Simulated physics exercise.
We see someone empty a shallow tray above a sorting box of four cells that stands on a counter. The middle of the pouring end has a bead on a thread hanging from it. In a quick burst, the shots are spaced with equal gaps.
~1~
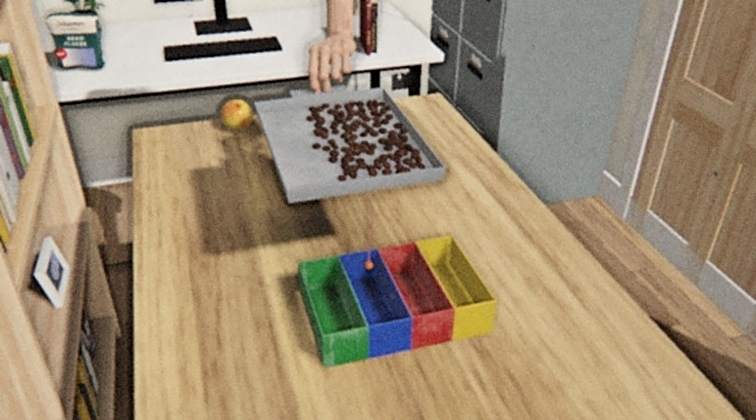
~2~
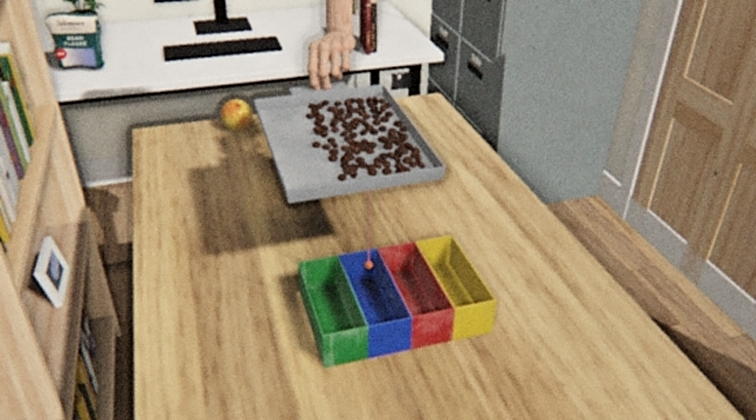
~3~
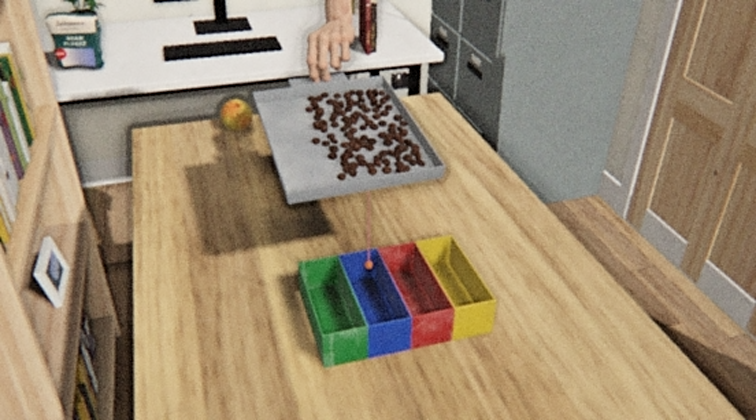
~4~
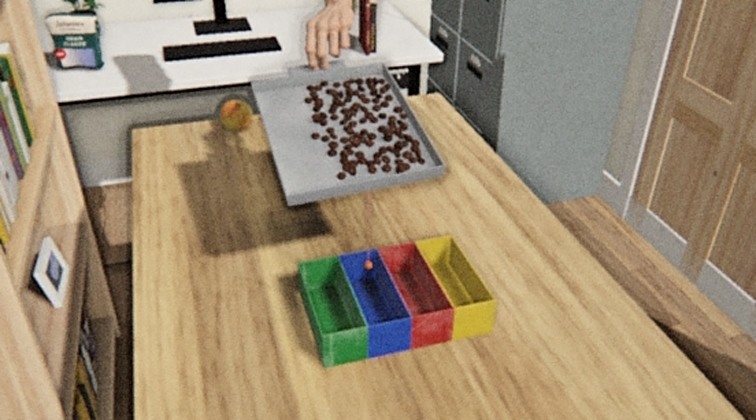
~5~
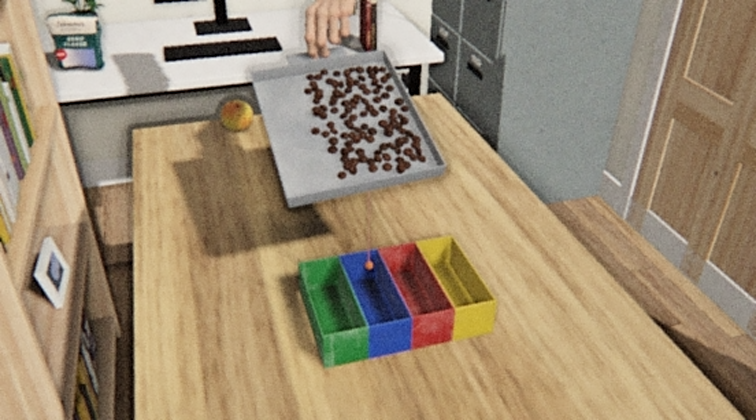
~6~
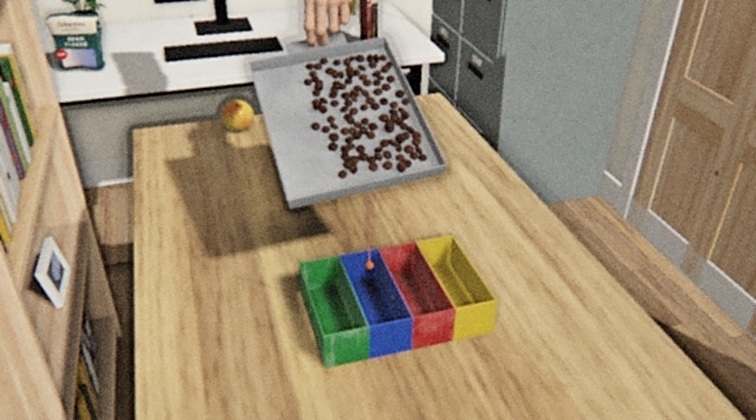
A hand at the far edge of a shallow grey tray slowly raises that side, steepening the tray above a pale wooden table in an office-like room, seen from above by a still camera. Brown chocolate drops lie scattered across the tray, a reddish bead hangs near its front, and below sits a box with green, blue, red and yellow cells. The tray's near edge dips slightly at the left corner while the drops stay spread over its surface.
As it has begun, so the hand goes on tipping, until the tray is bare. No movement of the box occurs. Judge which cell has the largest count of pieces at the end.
Largest count: Green.
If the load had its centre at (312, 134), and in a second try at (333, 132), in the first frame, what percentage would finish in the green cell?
First case: Some 50 %; second case: Some 40 %.
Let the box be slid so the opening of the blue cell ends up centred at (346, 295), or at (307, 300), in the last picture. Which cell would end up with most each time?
The first placing favours the cell in green, while the second favours that blue cell.
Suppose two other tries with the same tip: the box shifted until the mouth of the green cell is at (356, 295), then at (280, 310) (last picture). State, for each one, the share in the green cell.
It would be roughly 30 per cent, followed by roughly 20 per cent.
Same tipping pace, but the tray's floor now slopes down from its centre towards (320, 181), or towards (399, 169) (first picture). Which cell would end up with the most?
First try: That green cell. Second try: That yellow cell.
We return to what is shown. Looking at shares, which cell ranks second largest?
Runner-up: The blue cell.
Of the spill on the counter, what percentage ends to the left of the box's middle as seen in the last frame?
Roughly 90 percent.
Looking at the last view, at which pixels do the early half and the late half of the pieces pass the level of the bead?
Near (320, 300) and later near (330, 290).
Just after the last frame, tray tipped steeply; almost all on the tray; about a tenth falling or outside the box.
A moment on, tray tipped past a quarter turn; roughly a third on the tray; roughly a quarter in the green cell; about a tenth in the blue cell; just a few in the red cell; roughly a third falling or outside the box.
Further on, tray tipped past a quarter turn; roughly a third in the green cell; roughly a quarter in the blue cell; about a tenth in the red cell; roughly a third falling or outside the box.
When it is over, tray tipped past a quarter turn; roughly a third in the green cell; roughly a quarter in the blue cell; about a tenth in the red cell; not one in the yellow cell; roughly a third outside the box.
